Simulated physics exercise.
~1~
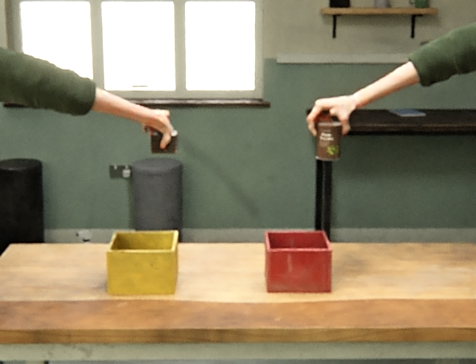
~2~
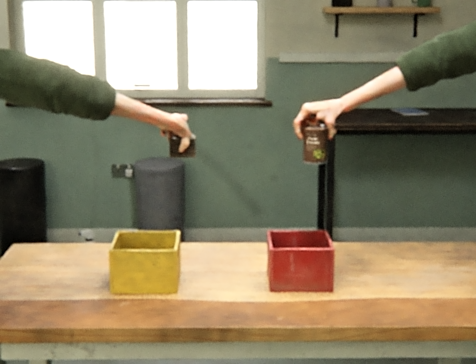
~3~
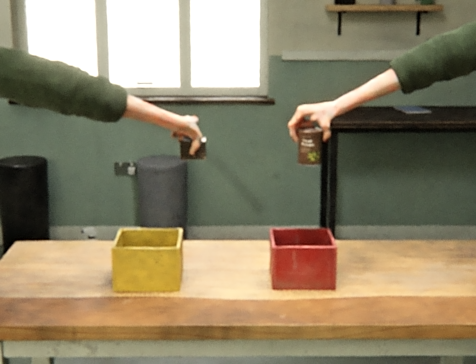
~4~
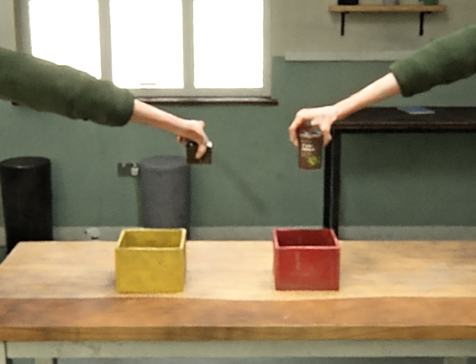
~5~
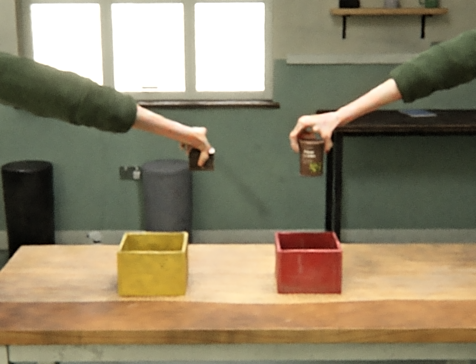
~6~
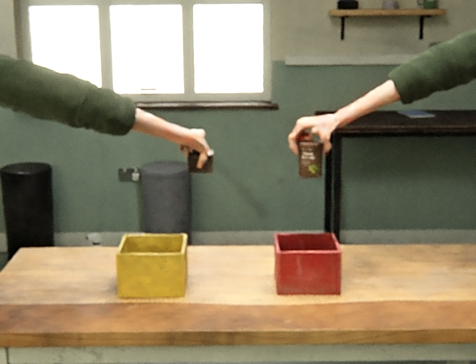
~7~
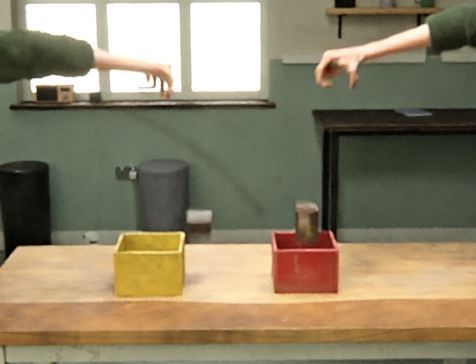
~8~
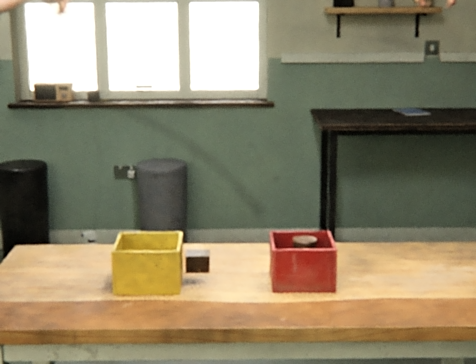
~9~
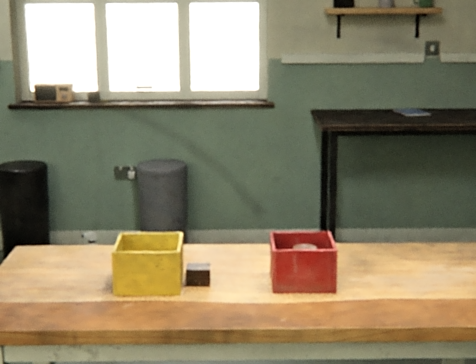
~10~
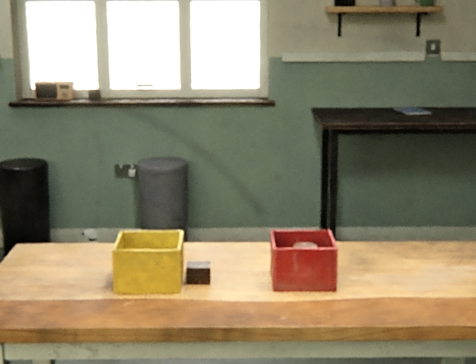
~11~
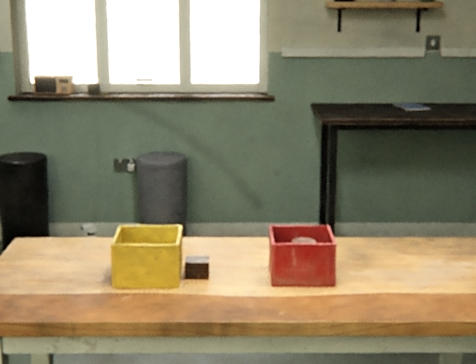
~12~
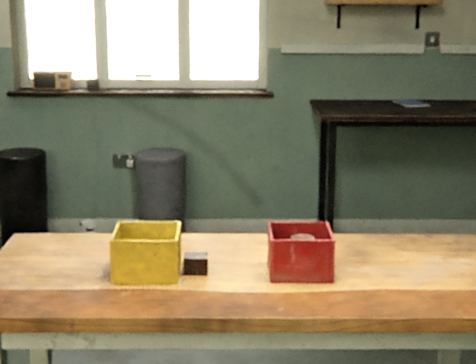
Above a wooden table, two hands releasing a dark block that lands beside the yellow box and a tin that drops into the red one.
